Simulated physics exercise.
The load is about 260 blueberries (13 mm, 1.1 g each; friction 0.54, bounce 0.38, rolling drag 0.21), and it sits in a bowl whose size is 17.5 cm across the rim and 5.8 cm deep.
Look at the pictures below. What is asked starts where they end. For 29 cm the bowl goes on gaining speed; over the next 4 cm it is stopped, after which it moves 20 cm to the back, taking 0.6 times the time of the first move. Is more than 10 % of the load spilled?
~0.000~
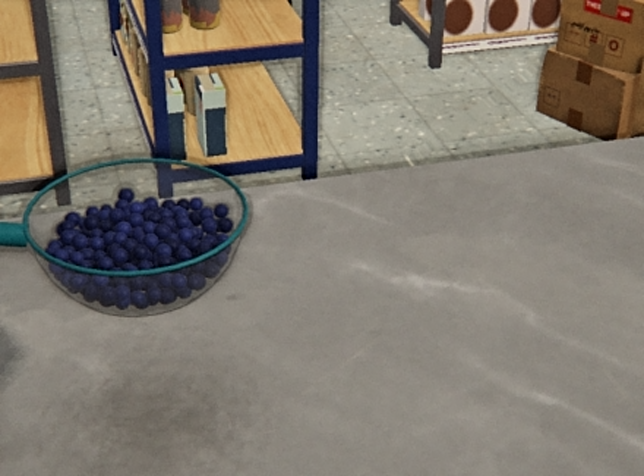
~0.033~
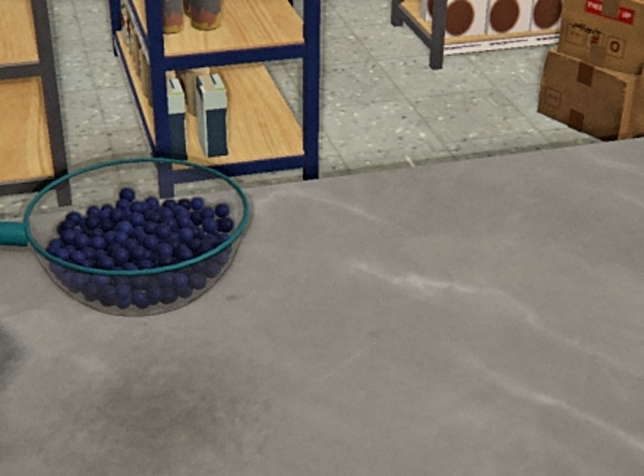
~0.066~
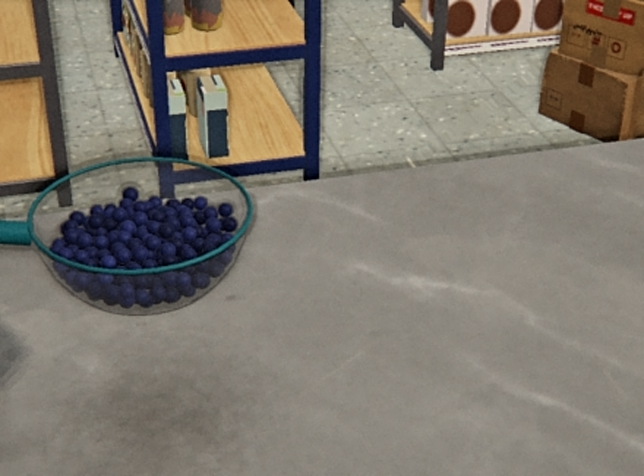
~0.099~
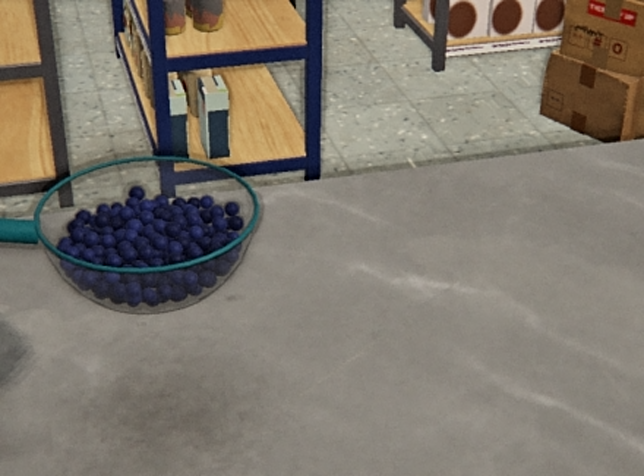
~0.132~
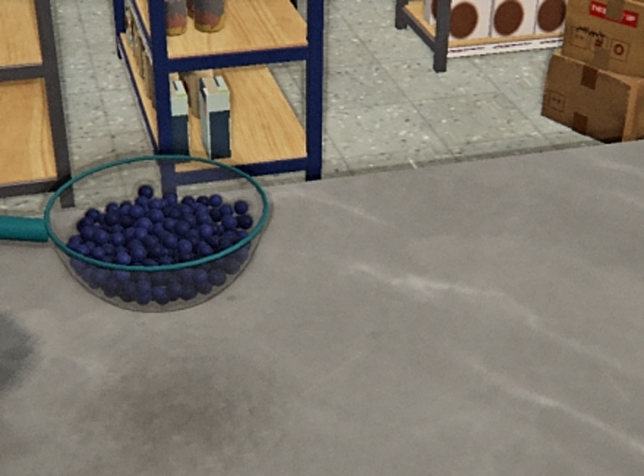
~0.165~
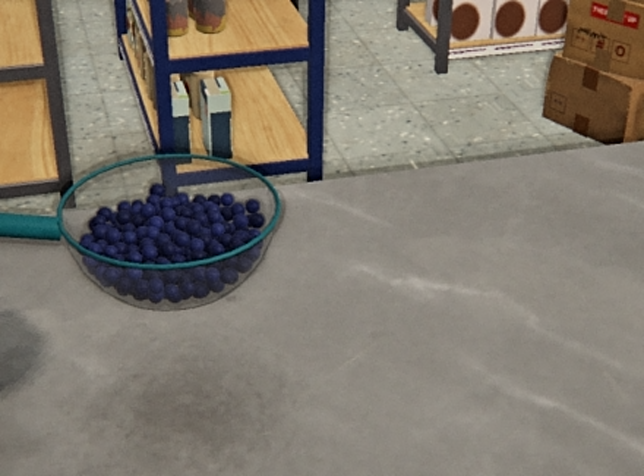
No.
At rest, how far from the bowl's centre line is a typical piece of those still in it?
Around 4.5 centimetres.
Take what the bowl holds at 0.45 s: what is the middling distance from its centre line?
About 5.0 cm.
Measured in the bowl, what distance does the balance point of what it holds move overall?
It moves some 1.0 cm.
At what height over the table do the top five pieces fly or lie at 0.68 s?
They're around 22 cm up.
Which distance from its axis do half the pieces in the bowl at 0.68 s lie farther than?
Roughly 4.5 cm.
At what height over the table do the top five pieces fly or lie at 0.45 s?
21 cm.
After 0.45 s, tilt 0 degrees; bowl 100 %; middle of all pieces near (384, 218).
After 0.68 s, tilt 0 degrees; bowl 100 %; middle of all pieces near (516, 188).
After 0.90 s, tilt 0 degrees; bowl 100 %; middle of all pieces near (444, 110).
Then, at 1.10 s, tilt 0 degrees; bowl 100 %; middle of all pieces near (438, 106).
At rest (1.4 s), bowl 100 %.
